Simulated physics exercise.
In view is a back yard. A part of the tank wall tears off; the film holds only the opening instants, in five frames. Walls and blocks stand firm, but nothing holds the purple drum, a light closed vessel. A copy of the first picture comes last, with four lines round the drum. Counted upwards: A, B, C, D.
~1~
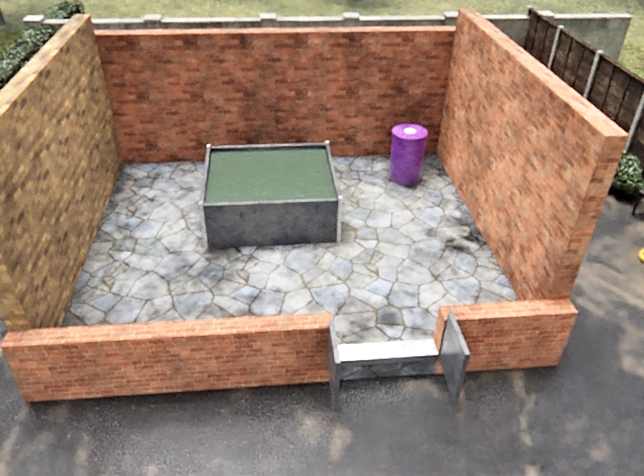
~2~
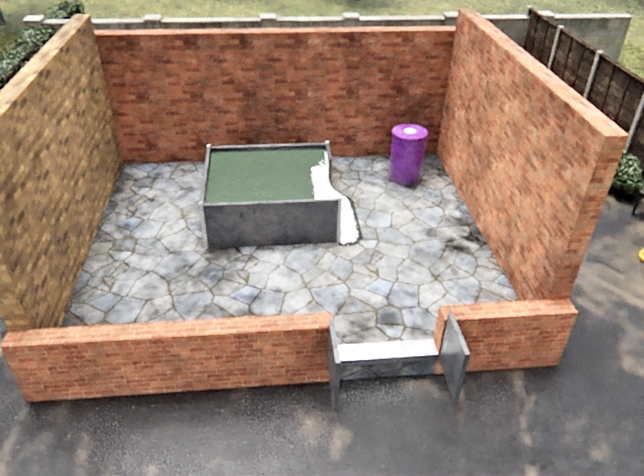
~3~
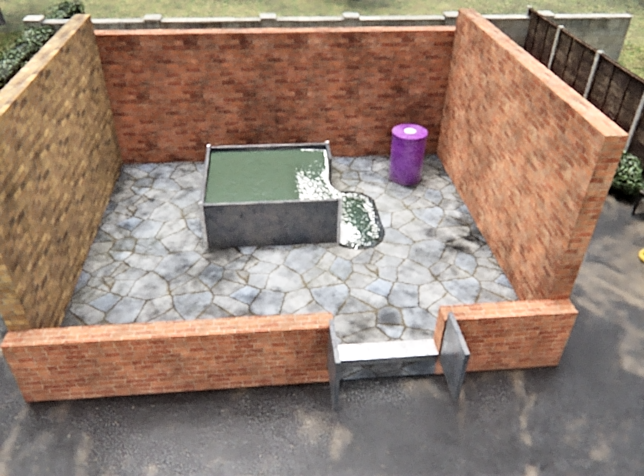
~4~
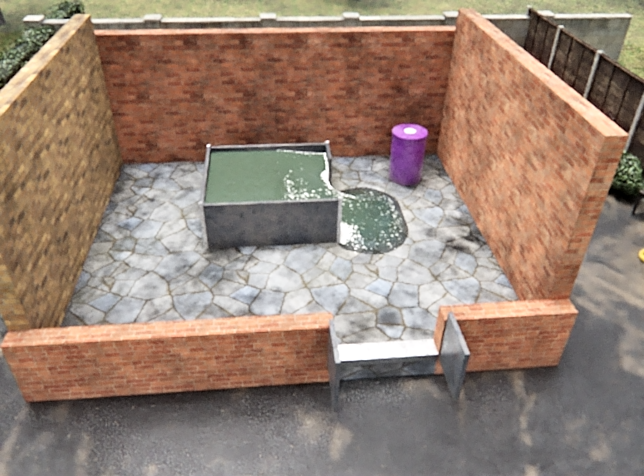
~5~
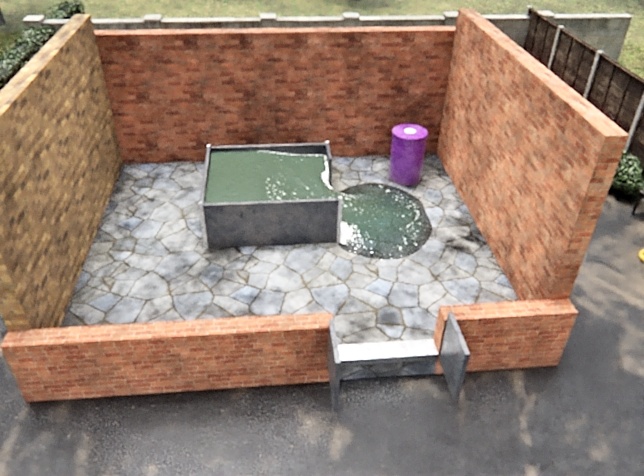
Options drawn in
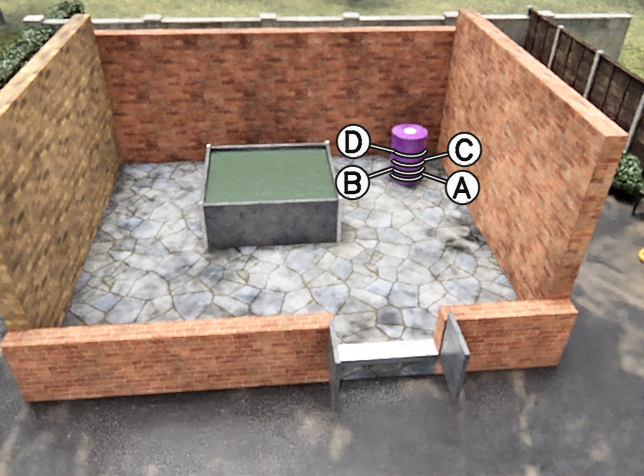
At first, a grey tank full of green water stands on the paving of a walled back yard, with a purple drum to its right. White, foamy water then pours out of the tank's right side, and a green puddle dotted with white spreads rightward across the stones, widening near the drum.
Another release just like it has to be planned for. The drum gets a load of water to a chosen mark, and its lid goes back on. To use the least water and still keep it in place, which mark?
B will do.
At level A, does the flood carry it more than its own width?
Yes, clearly.
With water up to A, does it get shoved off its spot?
Yes, it does.
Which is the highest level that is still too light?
A it is.
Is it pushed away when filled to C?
No, not at all.
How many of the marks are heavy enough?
Three of them.
On the marked copy, A at (409, 179); B at (410, 173); C at (411, 165); D at (412, 156); from the bottom up A, B, C, D.
For level A, it is pushed about twice its own width away.
For level B, it does not move.
For level C, it does not move.
For level D, it does not move.
